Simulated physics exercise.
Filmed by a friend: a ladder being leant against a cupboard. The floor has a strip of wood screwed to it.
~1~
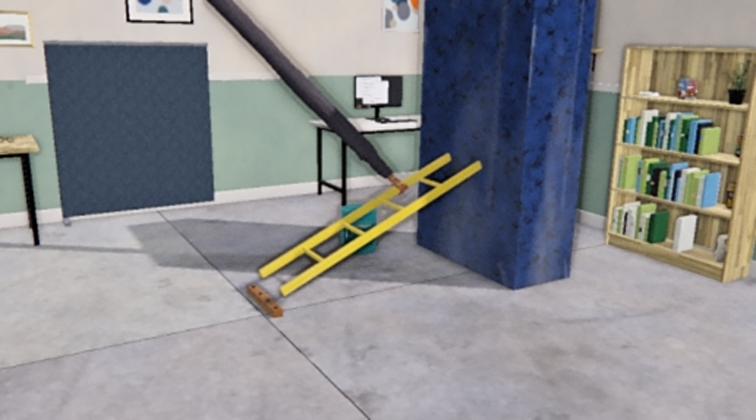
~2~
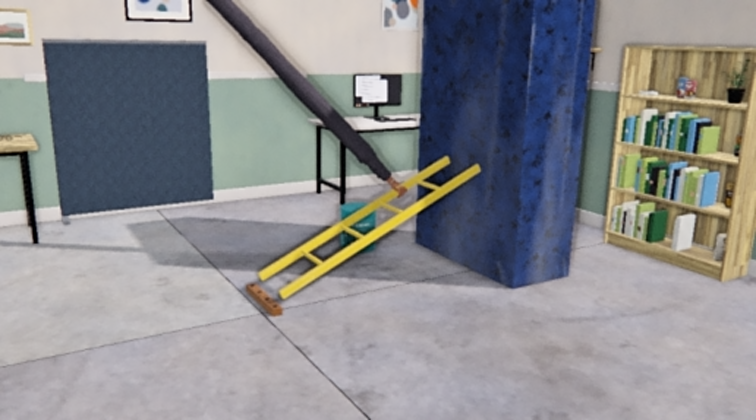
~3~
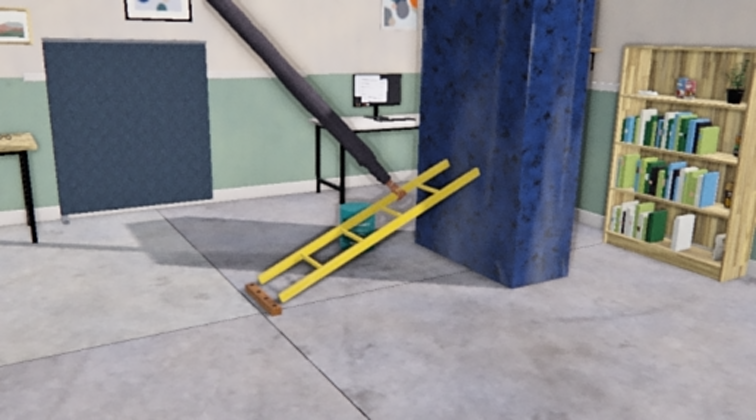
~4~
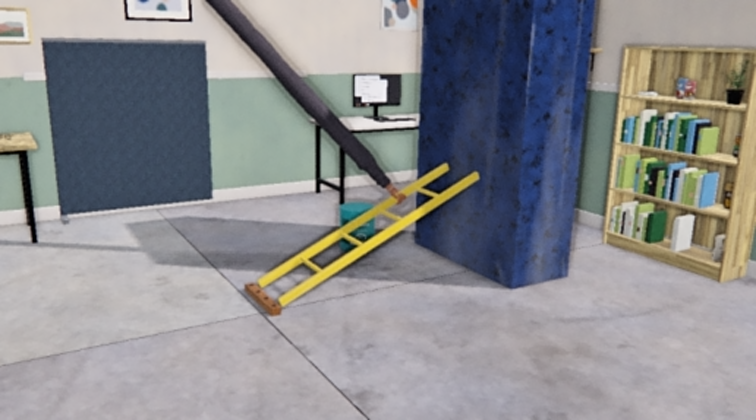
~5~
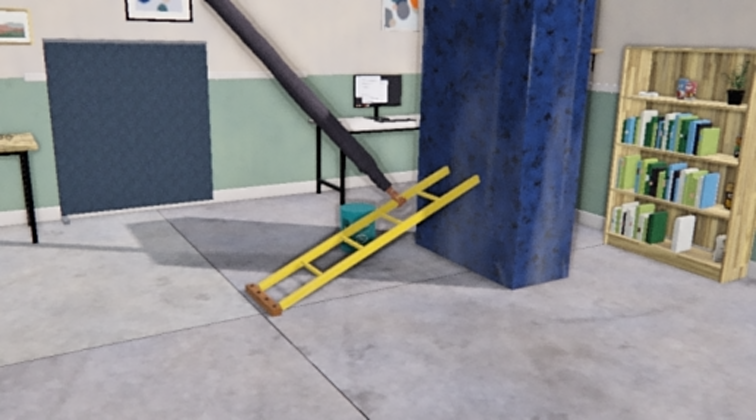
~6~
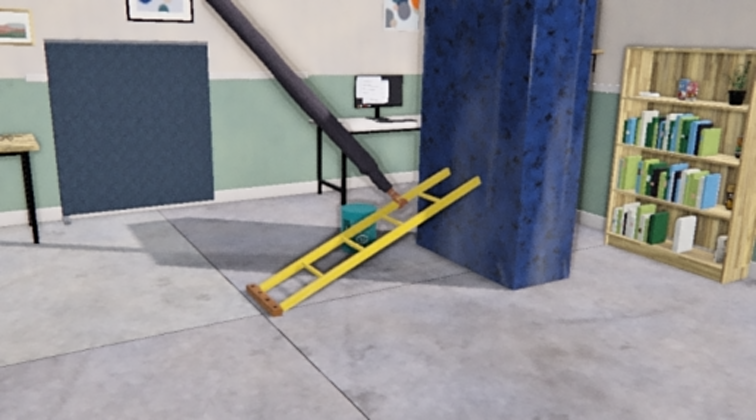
A yellow ladder held by a dark arm shifts slightly downward against a blue cupboard.
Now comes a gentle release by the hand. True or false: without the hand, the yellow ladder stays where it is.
True.
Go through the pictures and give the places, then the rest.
The first picture shows still on the way; yellow ladder (374, 218); batten (264, 300).
The second picture shows still on the way; yellow ladder (373, 221); turquoise pail (358, 228).
The third picture shows still on the way; yellow ladder (372, 224); batten (263, 299).
The fourth picture shows still on the way; yellow ladder (372, 228); turquoise pail (357, 227).
The fifth picture shows still on the way; yellow ladder (372, 231); batten (263, 299).
The sixth picture shows in place, still held; yellow ladder (373, 233); turquoise pail (359, 228).
Then, 0.18 s on from there, yellow ladder moving near (373, 234).
Then, 1.16 s on from there, yellow ladder at rest near (373, 234).
In the end, the yellow ladder holds its place, near (373, 234); the other things unmoved.
